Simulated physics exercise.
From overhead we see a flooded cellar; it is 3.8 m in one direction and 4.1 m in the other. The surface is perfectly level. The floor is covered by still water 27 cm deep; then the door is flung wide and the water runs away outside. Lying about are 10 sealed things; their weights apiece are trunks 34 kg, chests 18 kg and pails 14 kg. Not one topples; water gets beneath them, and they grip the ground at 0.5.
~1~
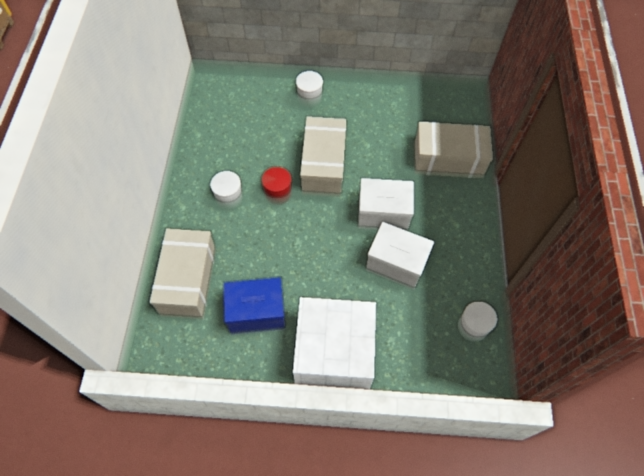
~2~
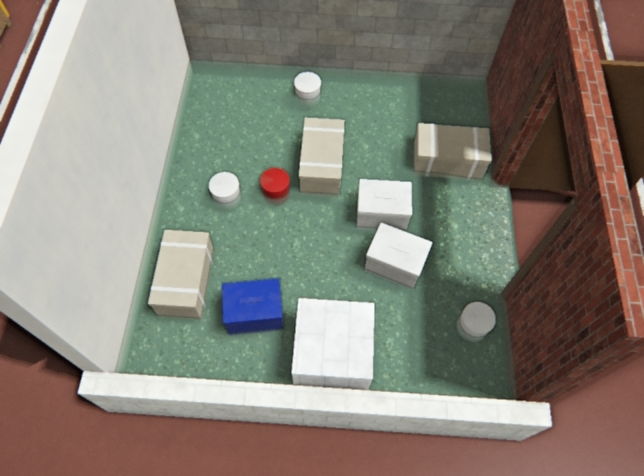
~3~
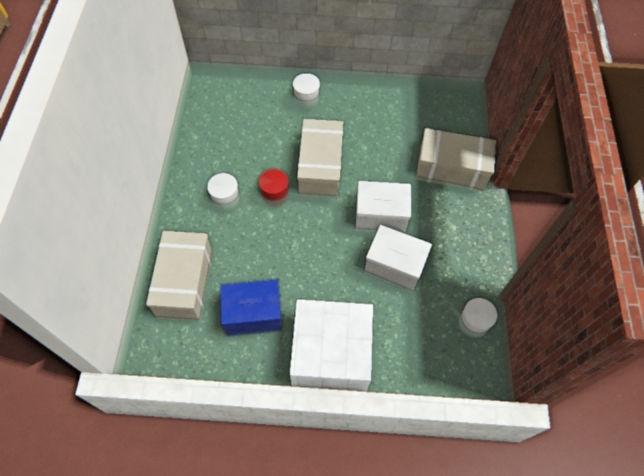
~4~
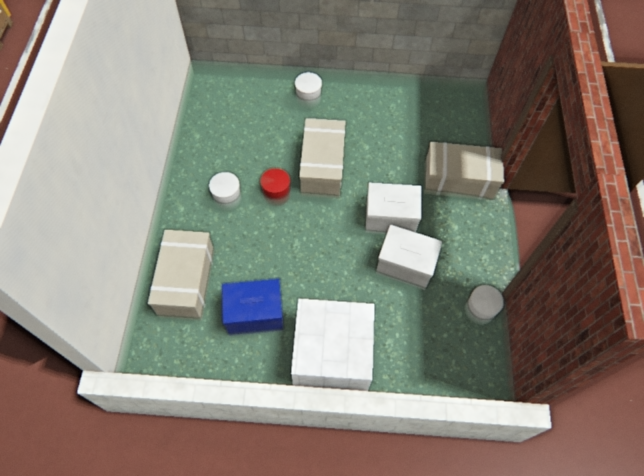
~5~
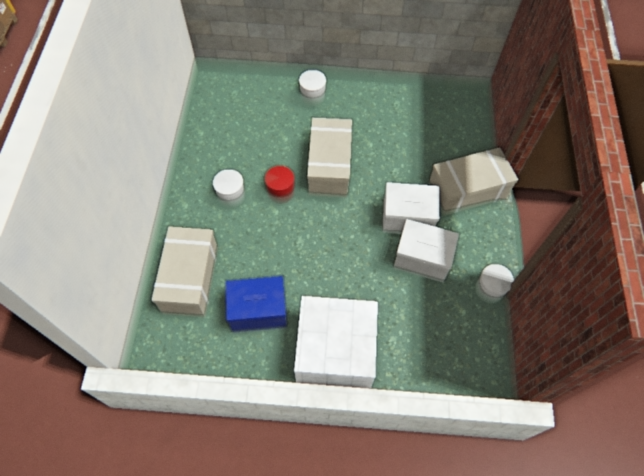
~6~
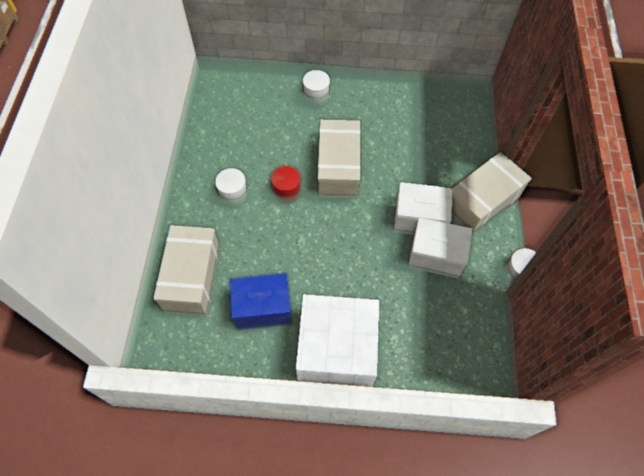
A panel in the brick wall on the right opened, then the tan box, two white boxes and grey pail nearest it drifted toward the gap, while the red pail and blue box barely shifted.
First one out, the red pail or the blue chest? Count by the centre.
The blue one is out first.
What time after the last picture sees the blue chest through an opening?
Estimate: Close to 11.0 s.
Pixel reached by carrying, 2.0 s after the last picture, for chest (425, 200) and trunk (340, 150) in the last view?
Around (526, 220) and (393, 163).
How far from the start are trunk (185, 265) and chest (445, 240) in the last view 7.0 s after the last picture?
50 cm; gone out.
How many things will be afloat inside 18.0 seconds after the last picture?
1.
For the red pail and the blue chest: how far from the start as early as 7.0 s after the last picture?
Close to 140 cm for the first and 120 cm for the second.
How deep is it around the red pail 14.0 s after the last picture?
Roughly 11 cm.
Then, 2.0 s after the last picture the red pail is near (330, 186), 0.6 m from its start, afloat; the blue chest is near (291, 272), 0.4 m from its start, afloat; 3 of 10 are out; 7 afloat.
Then, 7.0 s after the last picture the red pail is near (400, 202), 1.3 m from its start, aground; the blue chest is near (381, 263), 1.3 m from its start, afloat; 5 of 10 are out; 2 afloat.
Then, 14.0 s after the last picture the red pail is near (408, 204), 1.4 m from its start, aground; the blue chest has gone out (11.0 s after the last picture); 6 of 10 are out; 1 afloat.
Then, 18.0 s after the last picture the red pail is near (408, 204), 1.4 m from its start, aground; the blue chest has gone out (11.0 s after the last picture); 6 of 10 are out; 1 afloat.
